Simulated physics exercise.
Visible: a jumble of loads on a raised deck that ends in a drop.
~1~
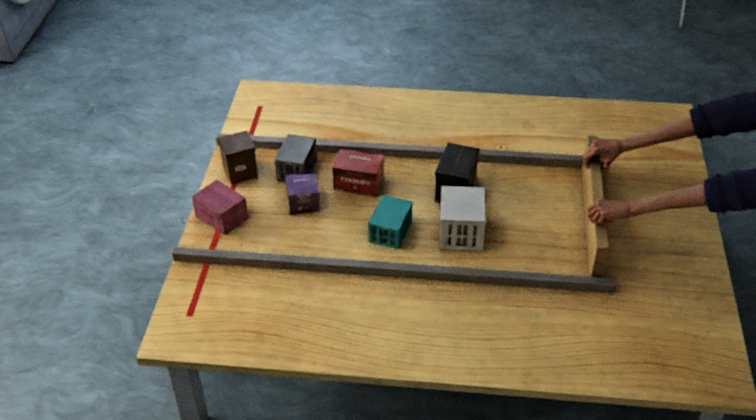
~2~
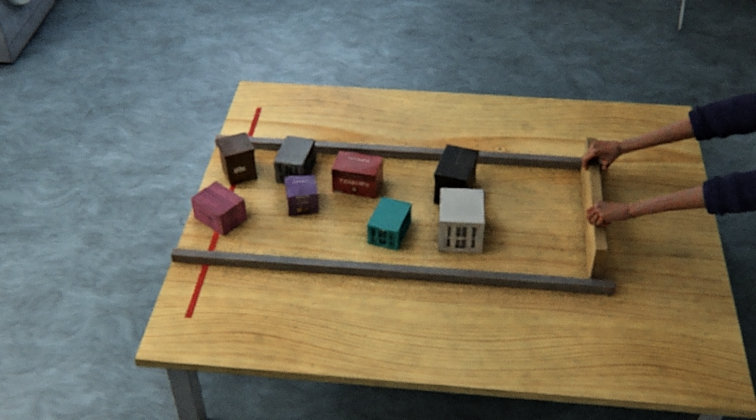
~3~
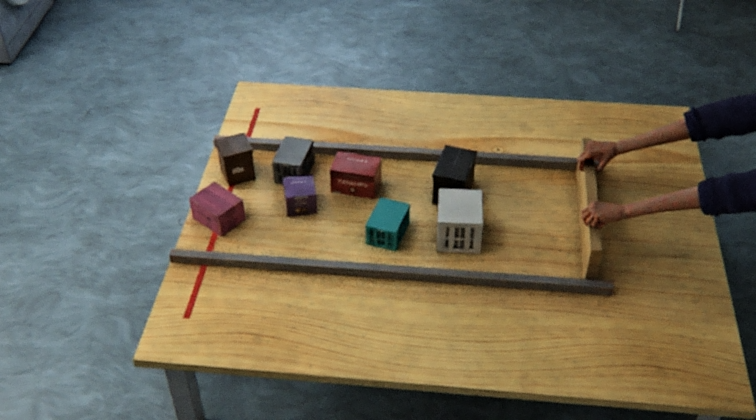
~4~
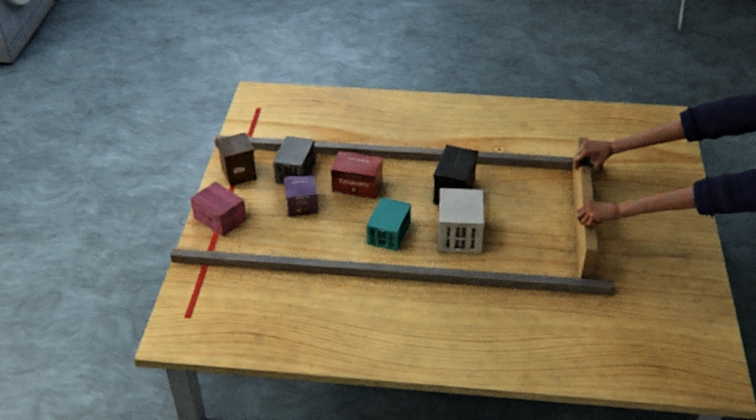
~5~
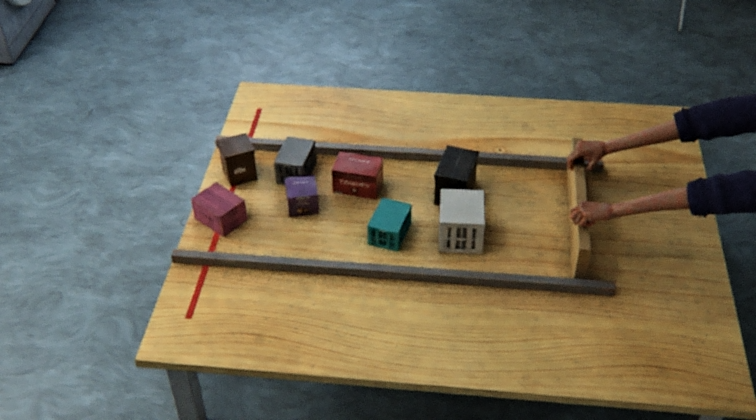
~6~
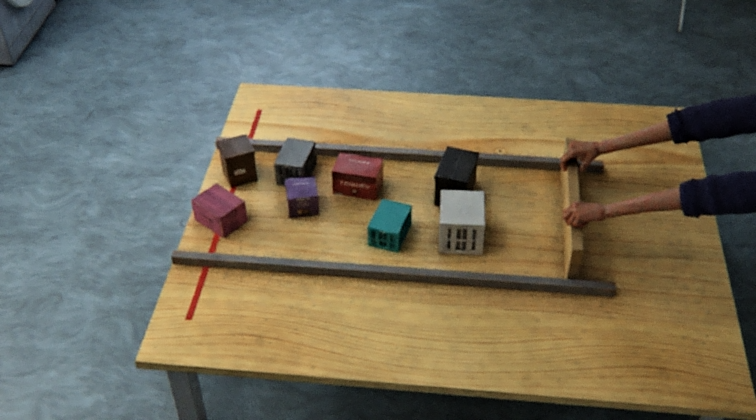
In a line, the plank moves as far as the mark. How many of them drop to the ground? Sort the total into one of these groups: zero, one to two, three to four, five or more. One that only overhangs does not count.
It goes in the group five or more.
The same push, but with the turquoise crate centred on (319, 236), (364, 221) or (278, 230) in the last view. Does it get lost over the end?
Taking the places in order, it falls away, then falls away, then falls away.
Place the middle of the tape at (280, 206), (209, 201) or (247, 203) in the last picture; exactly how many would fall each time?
In order: 3, 8 and 6.
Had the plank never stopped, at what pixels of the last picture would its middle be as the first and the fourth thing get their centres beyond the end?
At (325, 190) for the first, at (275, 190) for the fourth.
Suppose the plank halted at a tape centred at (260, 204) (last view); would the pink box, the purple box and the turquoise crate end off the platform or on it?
Well, the pink box leaves the top, the purple box leaves the top, and the turquoise crate hangs in there.
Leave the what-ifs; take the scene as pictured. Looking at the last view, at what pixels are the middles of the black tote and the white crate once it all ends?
In the last picture, roughly (219, 165) and (200, 204).
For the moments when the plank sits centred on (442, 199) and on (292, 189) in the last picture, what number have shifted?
It comes to 3 for the first spot, 8 for the other.
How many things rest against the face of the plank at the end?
Counting them up gives 2.
Soon after, none off yet; pink box at rest near (220, 210); brown tote at rest near (238, 161); grey crate at rest near (296, 163).
After that, none off yet; pink box at rest near (220, 210); brown tote displaced a little near (223, 159); grey crate displaced about its own width near (257, 160).
In the end, the number that fall off is five or more; gone, turquoise crate, red box, purple box, grey crate, brown tote and pink box.
